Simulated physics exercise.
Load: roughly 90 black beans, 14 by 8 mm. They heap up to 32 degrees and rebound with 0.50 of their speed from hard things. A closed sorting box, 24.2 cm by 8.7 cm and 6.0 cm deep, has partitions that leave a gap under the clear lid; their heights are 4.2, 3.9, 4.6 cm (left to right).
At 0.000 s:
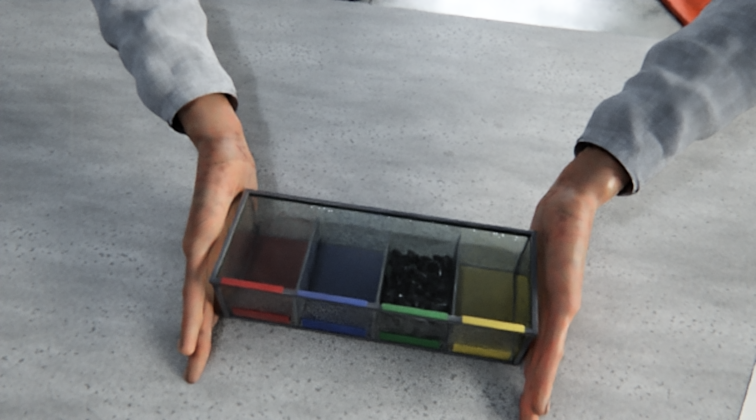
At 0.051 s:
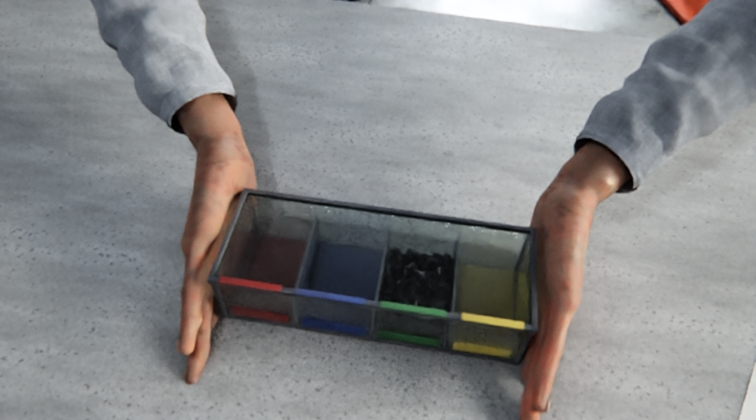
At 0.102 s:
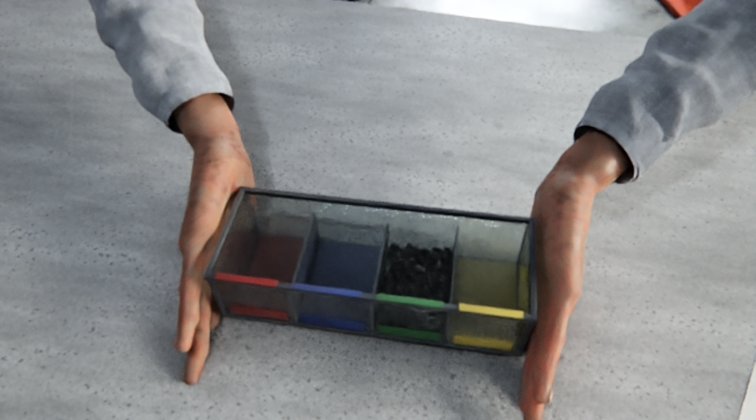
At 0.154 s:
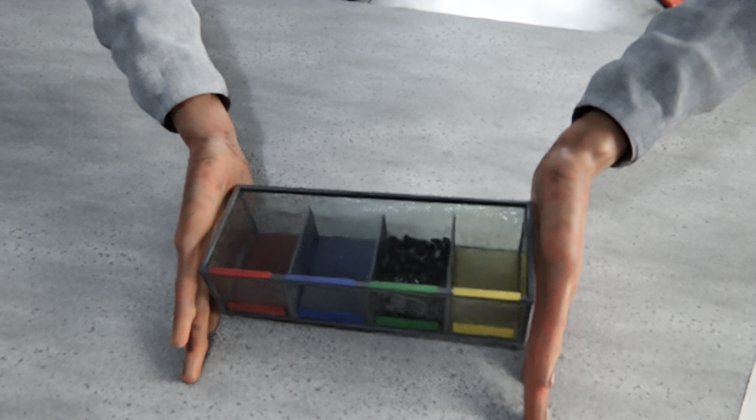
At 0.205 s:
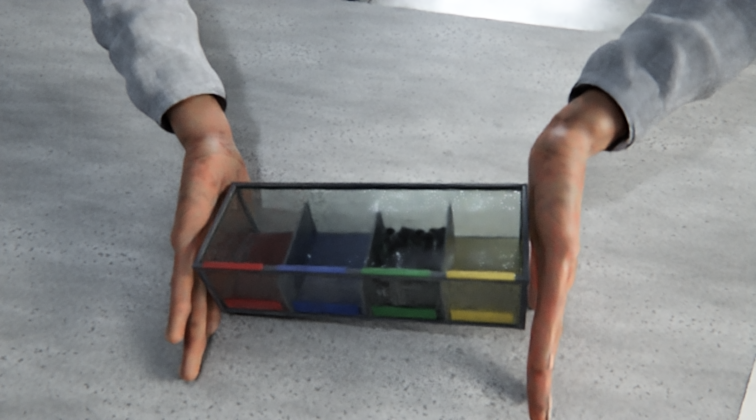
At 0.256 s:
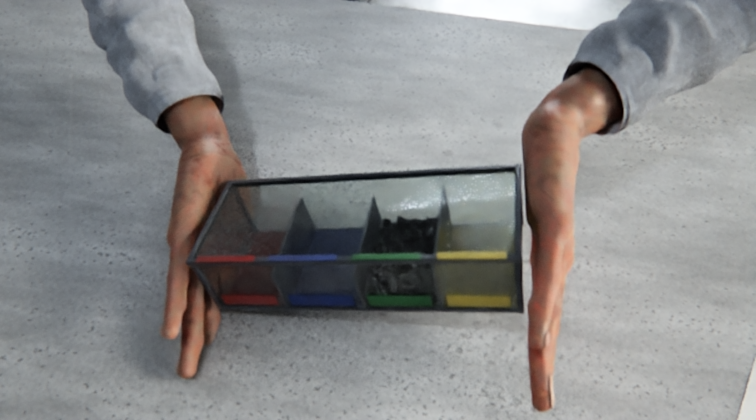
Two hands held a clear, closed box with red, blue, green and yellow sections, then gradually tilted it, raising its right side while the black beans stayed in the green section.
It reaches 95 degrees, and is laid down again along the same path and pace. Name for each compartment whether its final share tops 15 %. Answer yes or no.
Red yes, blue yes, green yes, yellow no.
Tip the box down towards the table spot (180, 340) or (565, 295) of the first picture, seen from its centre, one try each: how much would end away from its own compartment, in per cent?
Some 60 and 30 per cent.
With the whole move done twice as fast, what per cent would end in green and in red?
Then: Green 35, red 35.
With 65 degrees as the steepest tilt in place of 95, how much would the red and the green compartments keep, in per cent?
Then: Red 0; green 90.
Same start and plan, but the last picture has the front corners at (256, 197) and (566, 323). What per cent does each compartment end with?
Red 0; blue 0; green 85; yellow 15.
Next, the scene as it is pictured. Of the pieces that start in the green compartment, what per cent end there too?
Roughly 40 per cent.
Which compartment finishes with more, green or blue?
It is the green one.
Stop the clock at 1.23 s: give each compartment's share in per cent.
Red 10, blue 15, green 75, yellow 0.
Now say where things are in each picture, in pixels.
The first picture shows box tilt 0 degrees, front corners at (216, 279) and (531, 330); green 100 %.
The second picture shows box tilt 1 degrees, front corners at (214, 278) and (531, 327).
The third picture shows box tilt 4 degrees, front corners at (210, 275) and (530, 316), lowest corner left back.
The fourth picture shows box tilt 8 degrees, front corners at (205, 270) and (528, 298), lowest corner left back.
The fifth picture shows box tilt 13 degrees, front corners at (199, 265) and (523, 278), lowest corner left back.
The sixth picture shows box tilt 17 degrees, front corners at (193, 260) and (516, 256), lowest corner left back; green 100 %. Its pace works out near 85 degrees a second.
After 1.23 s, tilt 95 degrees; red 10 %, blue 15 %, green 75 %.
Then, at 1.88 s, tilt 42 degrees; red 40 %, blue 20 %, green 40 %.
Then, at 2.57 s, tilt 0 degrees; red 40 %, blue 20 %, green 40 %.
At rest (3.3 s), red 40 %, blue 20 %, green 40 %, yellow 0 %.
